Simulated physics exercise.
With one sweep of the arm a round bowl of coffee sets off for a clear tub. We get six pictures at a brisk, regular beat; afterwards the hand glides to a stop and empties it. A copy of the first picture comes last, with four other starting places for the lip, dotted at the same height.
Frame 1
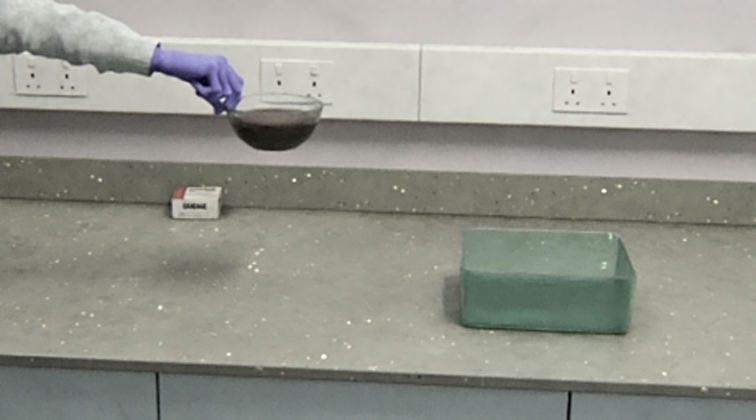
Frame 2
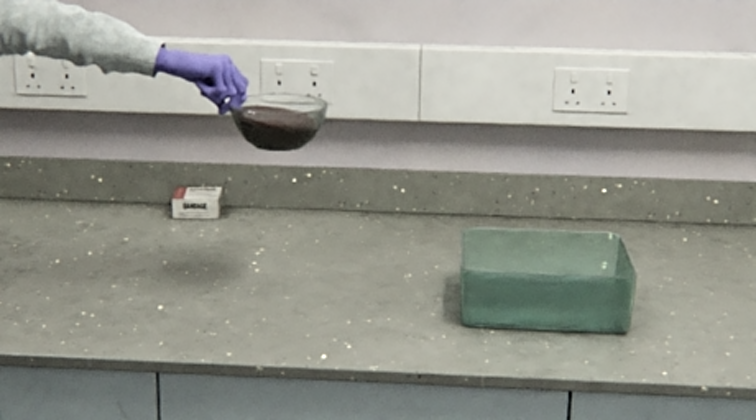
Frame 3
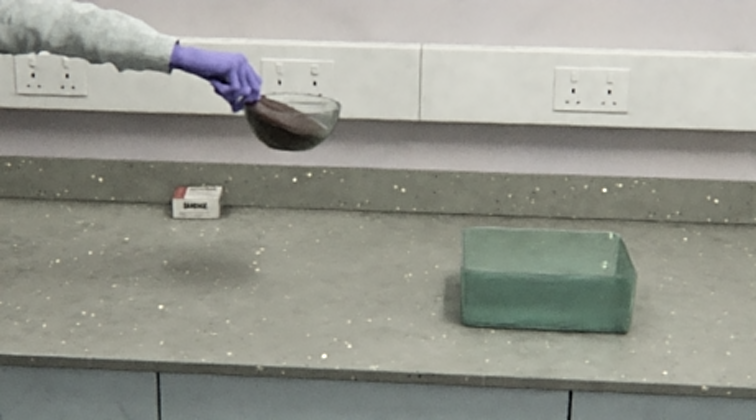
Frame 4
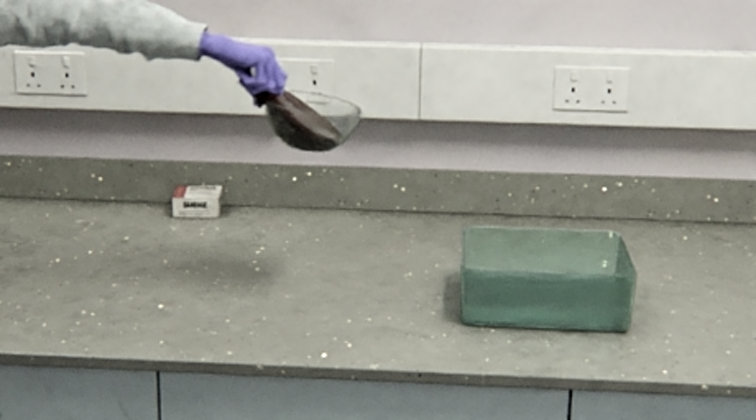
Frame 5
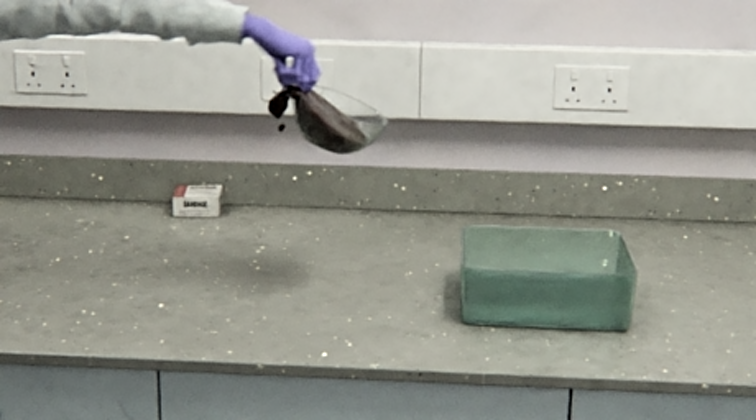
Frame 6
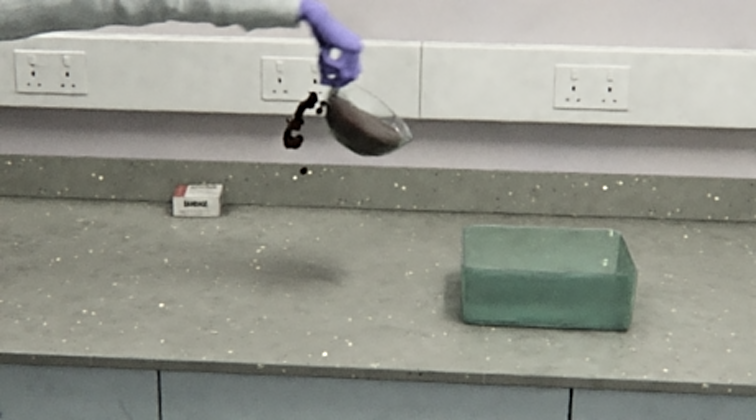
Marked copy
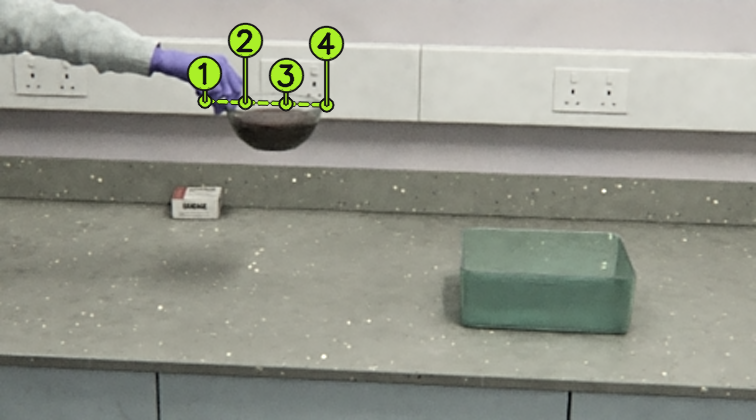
A glass bowl of dark brown liquid, held by a purple-gloved hand, swung right toward a clear greenish tub on the counter, tilting as the liquid surged over its left rim and dropped in blobs.
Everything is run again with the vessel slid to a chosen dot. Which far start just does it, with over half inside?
Choose 2.
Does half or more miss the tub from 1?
Yes, that goes wrong.
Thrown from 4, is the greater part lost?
No.
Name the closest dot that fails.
That is dot 1.
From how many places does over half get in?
Three of the four.
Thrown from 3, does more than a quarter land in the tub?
Yes, it does.
On the marked copy, 1 at (204, 101); 2 at (245, 102); 3 at (286, 103); 4 at (326, 105).
If 1 is chosen, about 22 % lands in the tub, 72 % falls short and 6 % goes beside or beyond.
If 2 is chosen, about 61 % lands in the tub, 20 % falls short and 19 % goes beside or beyond.
If 3 is chosen, about 62 % lands in the tub, 11 % falls short and 27 % goes beside or beyond.
If 4 is chosen, about 72 % lands in the tub, 16 % falls short and 12 % goes beside or beyond.
